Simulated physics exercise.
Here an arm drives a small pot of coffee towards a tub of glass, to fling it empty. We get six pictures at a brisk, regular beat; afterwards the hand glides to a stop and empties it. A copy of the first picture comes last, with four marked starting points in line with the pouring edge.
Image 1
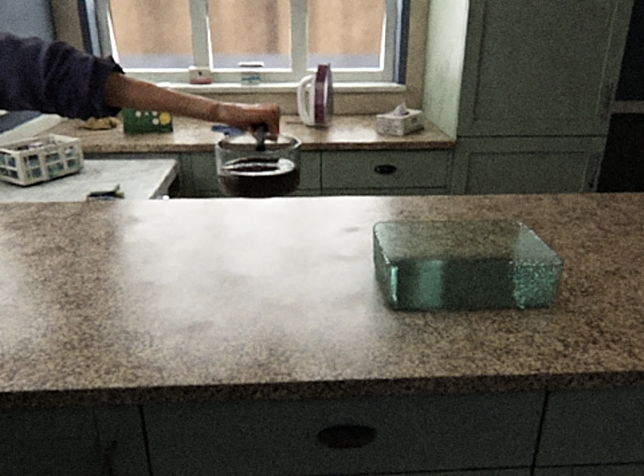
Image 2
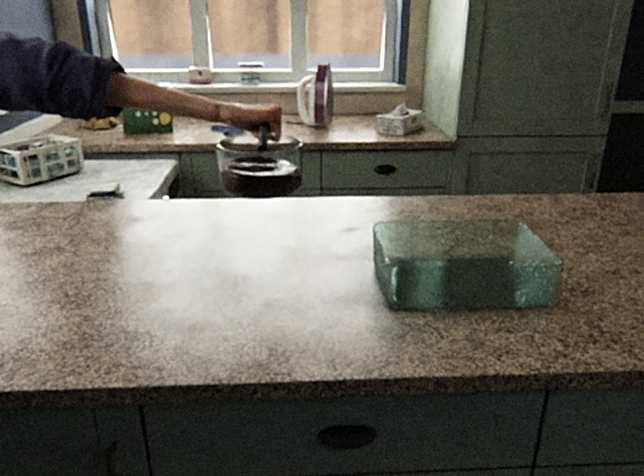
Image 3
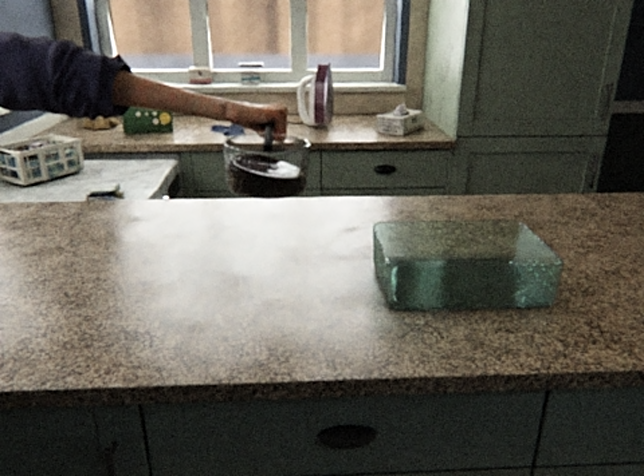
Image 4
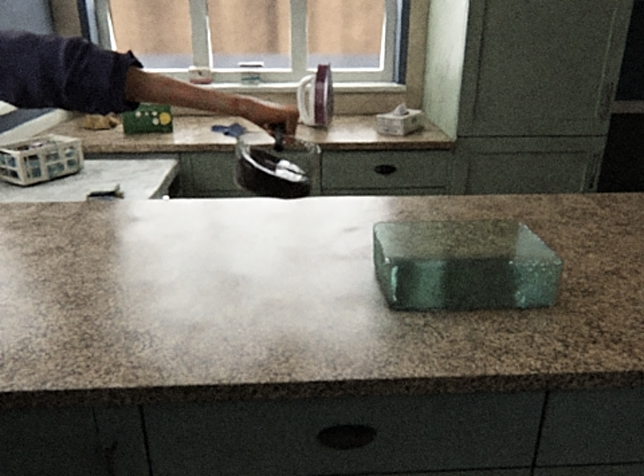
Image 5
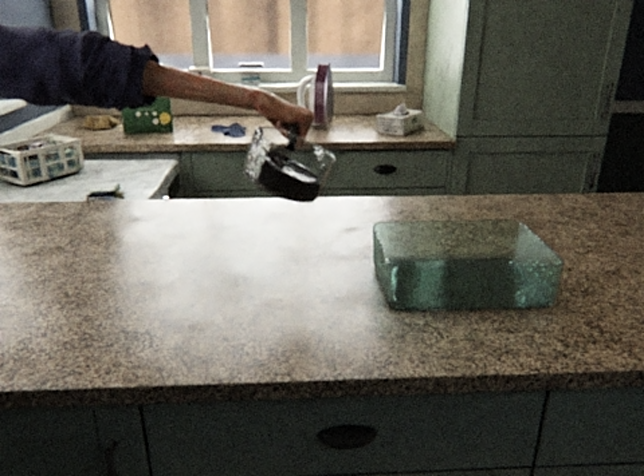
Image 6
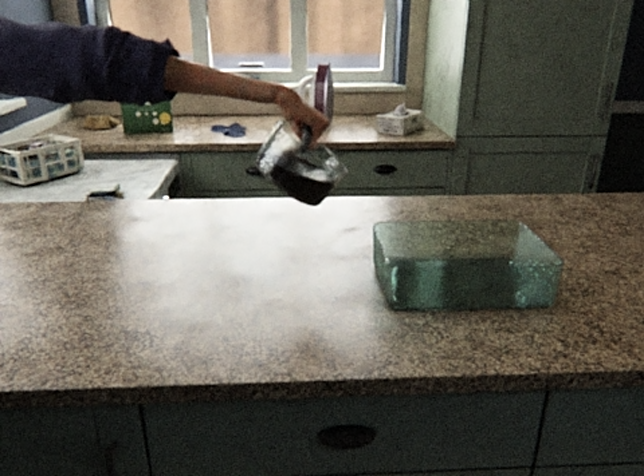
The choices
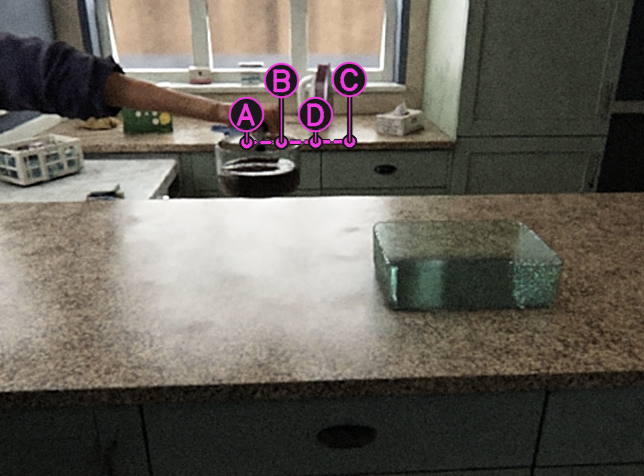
At first, an arm in a dark sleeve holds a small glass pot of dark coffee upright behind a speckled counter, where a greenish glass tub sits to the right. The arm then moves a short way right, and the hand tilts the pot increasingly steeply toward the tub, with the coffee still inside.
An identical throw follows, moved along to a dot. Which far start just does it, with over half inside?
The answer is place B.
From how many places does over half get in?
Three of them.
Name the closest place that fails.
Place A.
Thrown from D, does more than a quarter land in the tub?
Yes, it does.
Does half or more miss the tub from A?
Yes.
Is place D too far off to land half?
No.
On the marked copy, A at (246, 142); B at (281, 142); C at (349, 141); D at (315, 142).
With A, about 24 % lands in the tub, 71 % falls short and 5 % goes beside or beyond.
With B, about 67 % lands in the tub, 20 % falls short and 13 % goes beside or beyond.
With C, about 74 % lands in the tub, 2 % falls short and 24 % goes beside or beyond.
With D, about 85 % lands in the tub, 3 % falls short and 12 % goes beside or beyond.
